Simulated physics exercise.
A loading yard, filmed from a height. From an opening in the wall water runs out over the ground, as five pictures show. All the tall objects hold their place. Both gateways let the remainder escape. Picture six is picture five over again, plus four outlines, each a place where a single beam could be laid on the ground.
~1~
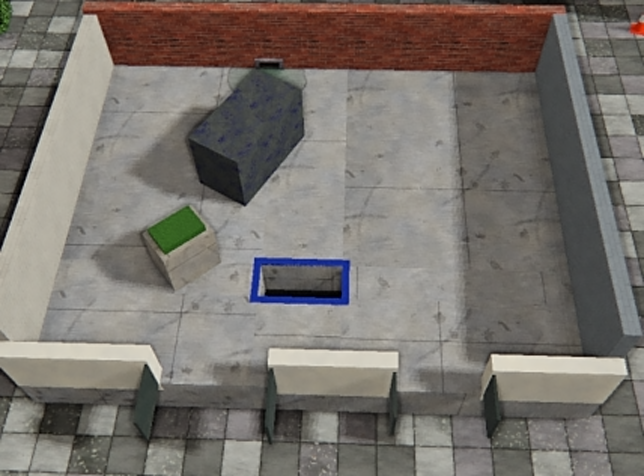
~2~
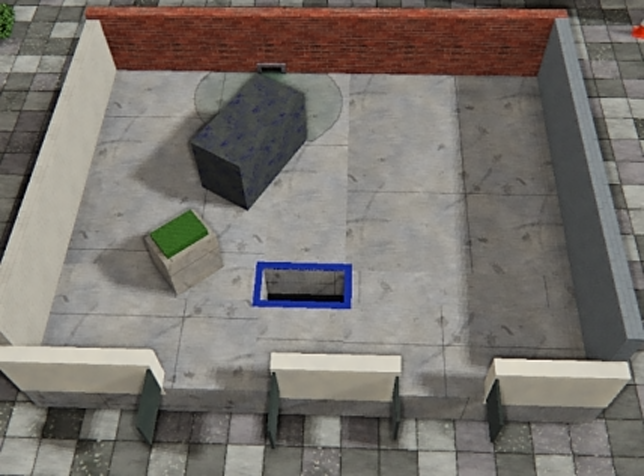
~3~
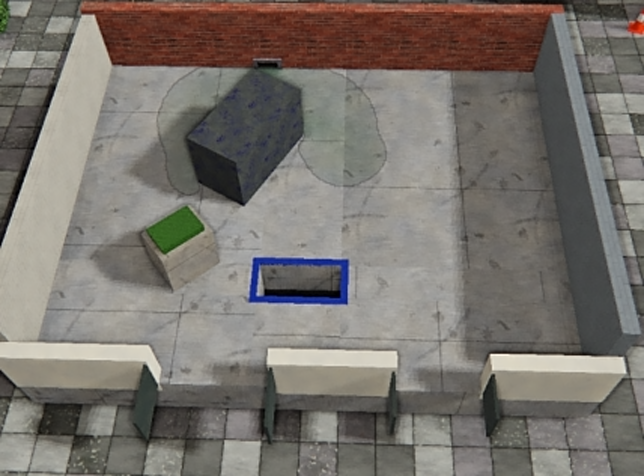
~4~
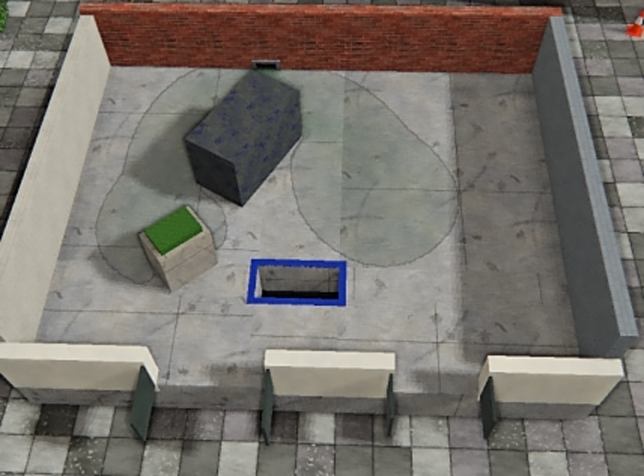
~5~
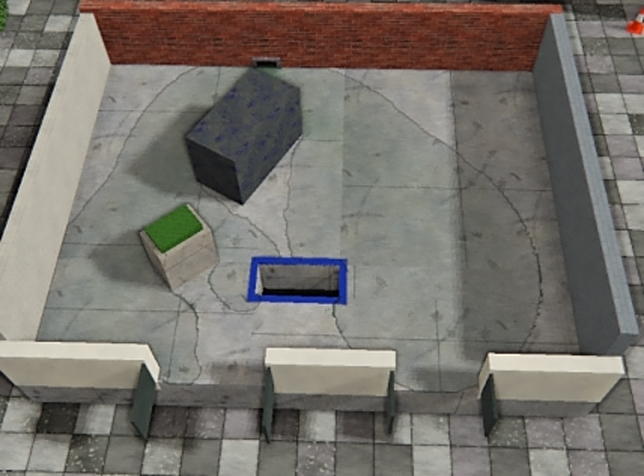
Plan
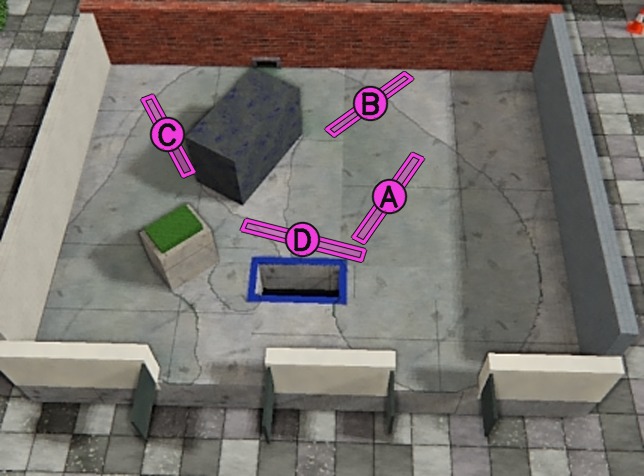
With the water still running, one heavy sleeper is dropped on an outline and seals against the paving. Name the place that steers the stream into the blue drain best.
Go for A.
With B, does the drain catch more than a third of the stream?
No.
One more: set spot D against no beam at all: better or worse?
It is worse.
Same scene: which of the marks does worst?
Here it is spot D.
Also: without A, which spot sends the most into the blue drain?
That is spot B.
In magenta, A from (358, 239) to (417, 156); B from (330, 132) to (408, 76); C from (147, 98) to (188, 173); D from (244, 225) to (362, 255).
If A is chosen, about 43 % of the stream goes into the blue drain, about 56 % out by the gates.
If B is chosen, about 25 % of the stream goes into the blue drain, about 72 % out by the gates.
If C is chosen, about 11 % of the stream goes into the blue drain, about 86 % out by the gates.
If D is chosen, about 6 % of the stream goes into the blue drain, about 94 % out by the gates.
